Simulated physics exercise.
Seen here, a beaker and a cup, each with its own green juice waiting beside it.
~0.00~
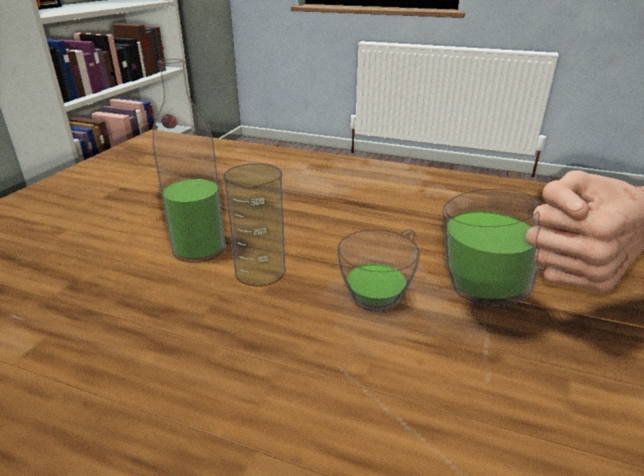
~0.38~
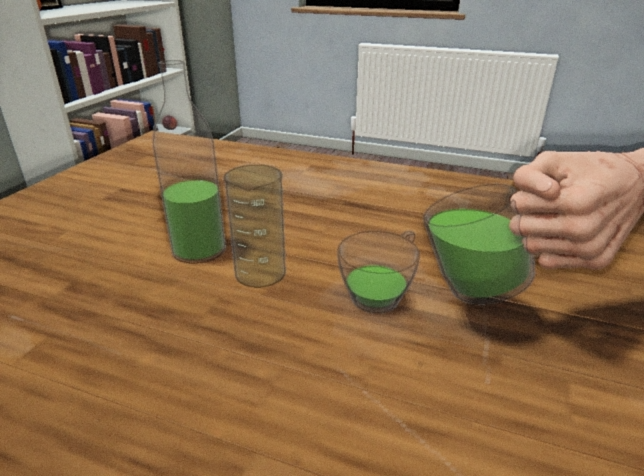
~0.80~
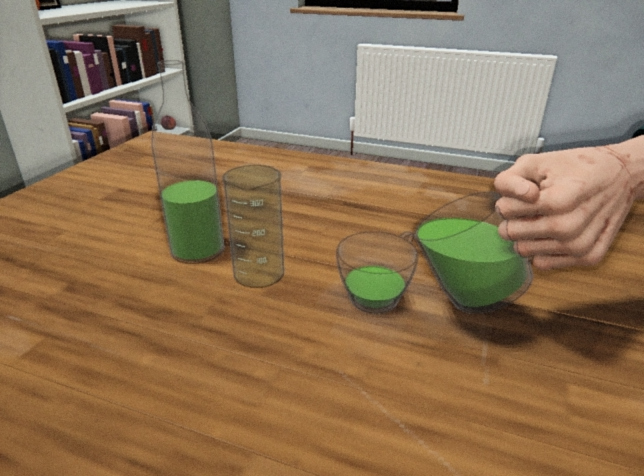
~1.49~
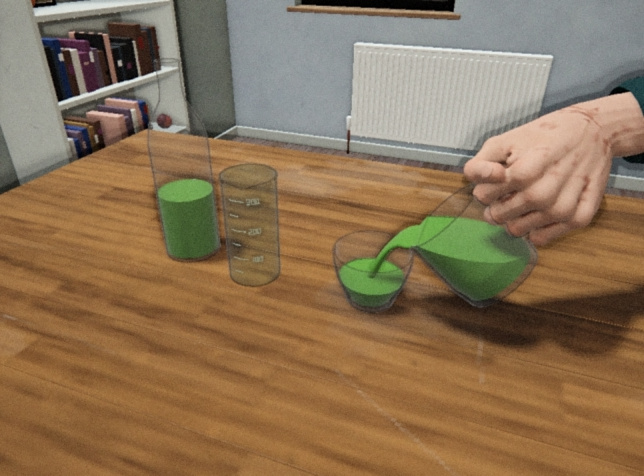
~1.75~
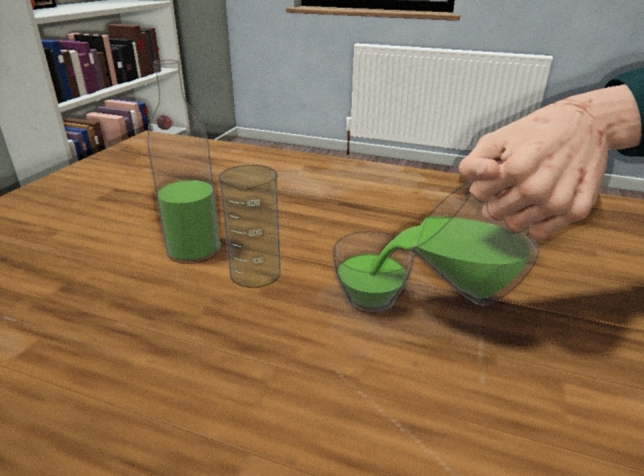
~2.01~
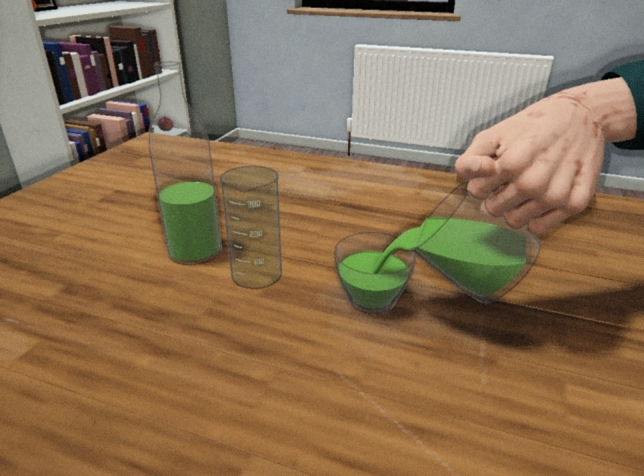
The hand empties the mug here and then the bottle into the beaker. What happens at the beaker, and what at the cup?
The beaker holds everything; the cup spills over the rim.
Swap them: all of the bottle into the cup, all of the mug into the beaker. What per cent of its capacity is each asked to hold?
Roughly 130 per cent, then 80 per cent.
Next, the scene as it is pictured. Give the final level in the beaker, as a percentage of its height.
Roughly 75 per cent.
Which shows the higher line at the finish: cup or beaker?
Higher in the beaker.
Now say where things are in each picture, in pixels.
The mug is on its way; mug (491, 243) about two thirds full; bottle (186, 161) about a third full; cup (377, 272) about a quarter full; beaker (257, 225) empty, in the first frame.
The green juice nears the lip; mug (480, 241) tipped 25° with all of its load; cup about a quarter full, surface at (376, 283), in the second frame.
The green juice nears the lip; mug (473, 250) tipped 30° with all of its load; cup (376, 274) about a quarter full, in the third frame.
Pouring; mug (470, 244) tipped 50° with nearly all of its load; cup about half full, surface at (371, 276), in the fourth frame.
Pouring; mug (471, 242) tipped 55° with about three quarters of its load; beaker (252, 226) empty, in the fifth frame.
Pouring; mug (472, 240) tipped 55° with about three quarters of its load; bottle about a third full, surface at (186, 193); cup about two thirds full, surface at (374, 270); beaker (253, 227) empty, in the sixth frame.
After 3.3 s, the cup is nearly full.
After 5.4 s, the cup is full to the brim and overflowed.
After 12.7 s, the beaker is about three quarters full; the cup is full to the brim and overflowed.
